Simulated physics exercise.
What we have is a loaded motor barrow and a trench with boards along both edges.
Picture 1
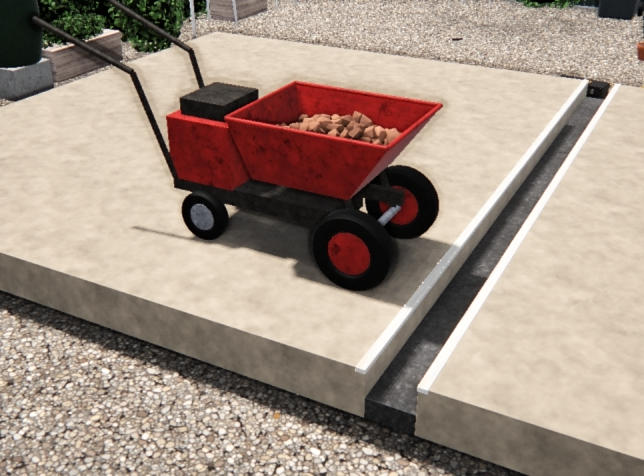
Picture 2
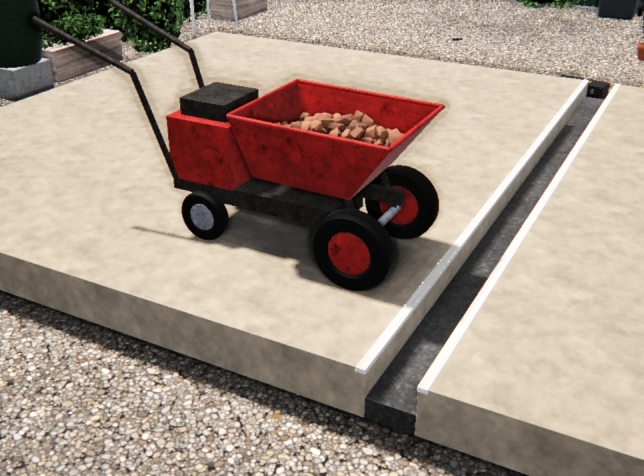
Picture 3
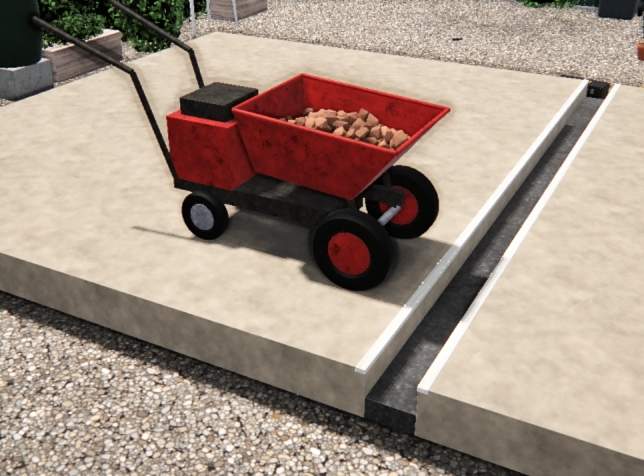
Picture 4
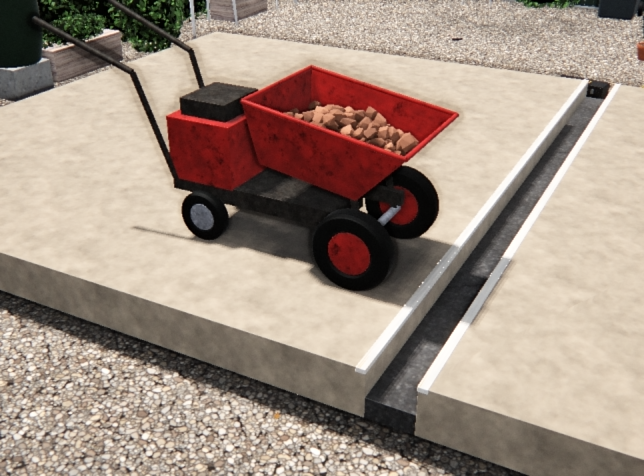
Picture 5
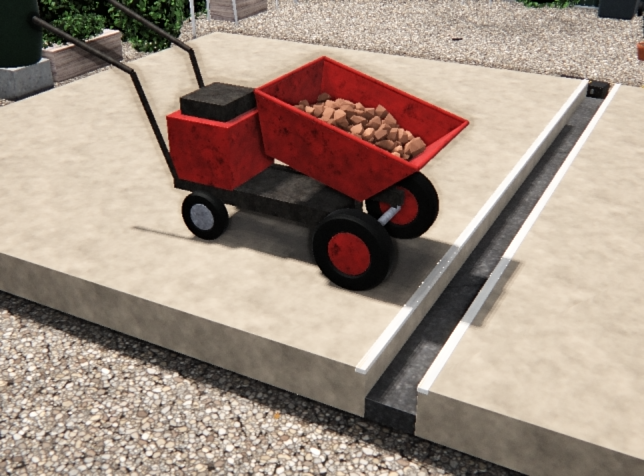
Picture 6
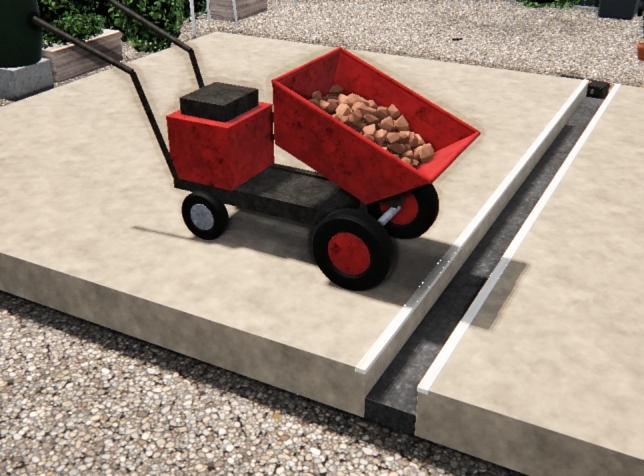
A red motor barrow loaded with lumps of rubble stood still on a pale slab beside a narrow trench, while its skip gradually tilted forward to the right, its back end rising clearly.
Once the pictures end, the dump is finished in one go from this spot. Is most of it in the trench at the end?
In the trench: Less than half.
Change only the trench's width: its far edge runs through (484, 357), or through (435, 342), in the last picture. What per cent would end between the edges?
First some 60, then 0 per cent.
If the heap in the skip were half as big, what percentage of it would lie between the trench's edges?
About 0 per cent.
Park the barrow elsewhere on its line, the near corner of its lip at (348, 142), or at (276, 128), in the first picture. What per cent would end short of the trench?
Roughly 0 per cent, and 40 per cent.
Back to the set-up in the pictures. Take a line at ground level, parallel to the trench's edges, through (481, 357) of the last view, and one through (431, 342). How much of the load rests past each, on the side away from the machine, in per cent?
The first gives 50 %, the second 70 %.
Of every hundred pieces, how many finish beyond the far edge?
About 70 per cent.
Shortly afterwards, skip tipped steeply; the whole lot in the skip.
Next, skip tipped right over; the bulk in the skip; near a quarter beyond it; only a few falling.
Some moments later, skip tipped right over; near a quarter in the skip; only a few in or heaped over the trench; near two thirds beyond it.
In the end, skip tipped right over; near a quarter in the skip; only a few in or heaped over the trench; near two thirds beyond it.
